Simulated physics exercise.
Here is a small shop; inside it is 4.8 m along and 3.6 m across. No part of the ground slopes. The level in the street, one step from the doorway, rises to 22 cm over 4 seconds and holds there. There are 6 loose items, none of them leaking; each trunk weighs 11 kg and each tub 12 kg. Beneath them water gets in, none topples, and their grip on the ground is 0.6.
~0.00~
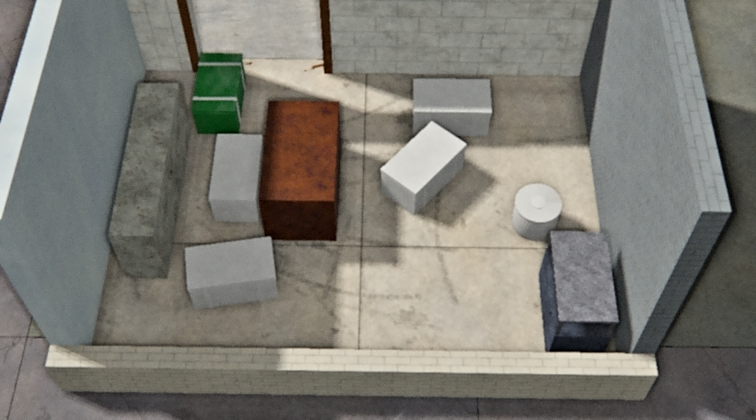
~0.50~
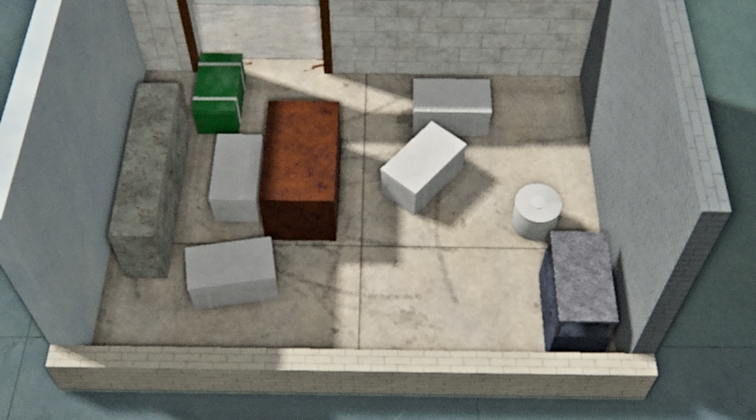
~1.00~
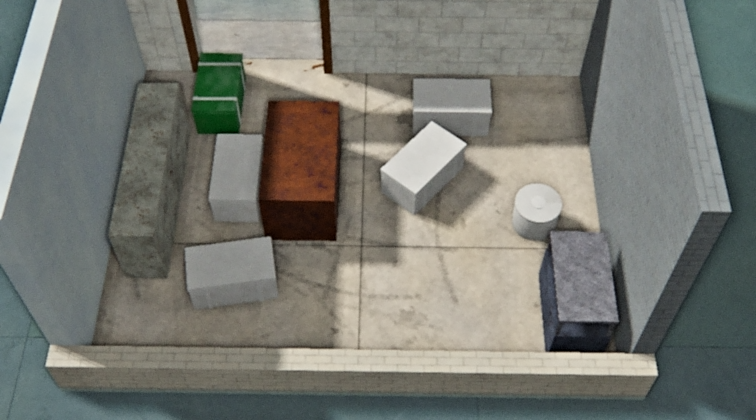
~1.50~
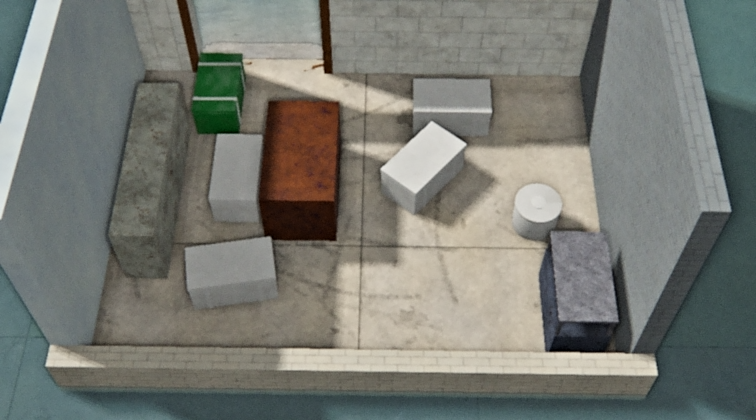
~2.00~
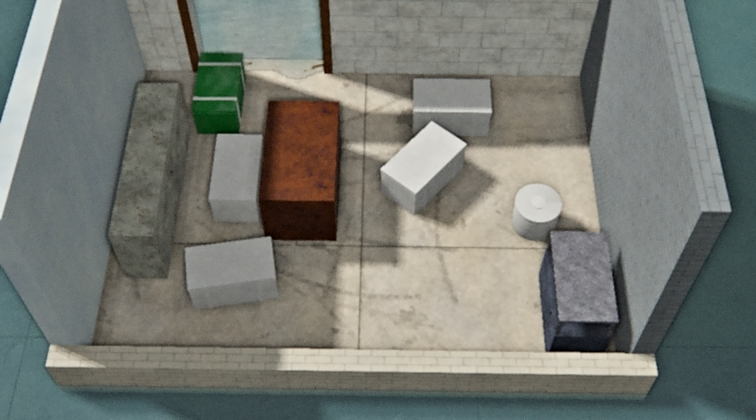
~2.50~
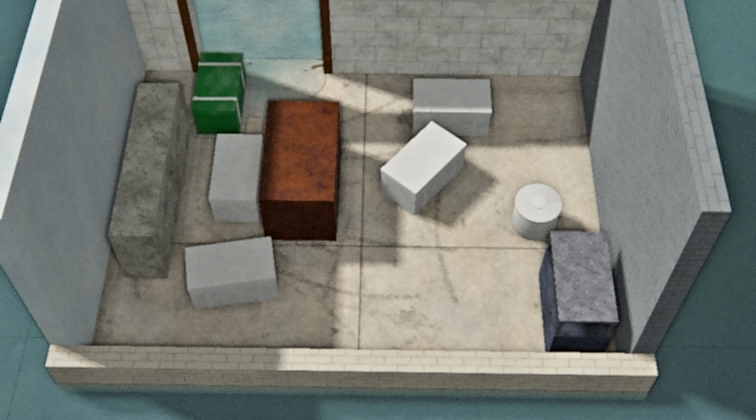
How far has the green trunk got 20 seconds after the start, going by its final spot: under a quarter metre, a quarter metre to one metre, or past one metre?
It gets shunted far.
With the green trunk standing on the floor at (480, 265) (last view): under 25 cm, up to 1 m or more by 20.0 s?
So it journeys a long way.
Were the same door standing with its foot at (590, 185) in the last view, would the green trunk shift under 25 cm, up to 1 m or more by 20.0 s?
In that case the green trunk would have shifted a modest distance.
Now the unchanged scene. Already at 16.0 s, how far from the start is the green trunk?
350 cm or so by then.
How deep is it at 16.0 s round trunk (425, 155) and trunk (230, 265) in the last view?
Some 17 cm at the first, some 15 cm at the second.
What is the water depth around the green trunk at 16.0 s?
The depth there is around 16 cm.
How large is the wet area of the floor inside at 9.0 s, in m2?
I'd estimate close to 15 m2.
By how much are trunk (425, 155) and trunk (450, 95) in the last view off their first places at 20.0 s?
One is off by 100 cm, the other by 80 cm, in the order asked.
After 4.0 s the green trunk is near (206, 100), 0.3 m from its start, afloat; 1 afloat.
After 9.0 s the green trunk is near (286, 254), 2.3 m from its start, afloat; 5 afloat.
After 16.0 s the green trunk is near (455, 298), 3.5 m from its start, afloat; 6 afloat.
After 20.0 s the green trunk is near (409, 146), 2.2 m from its start, afloat; 6 afloat.
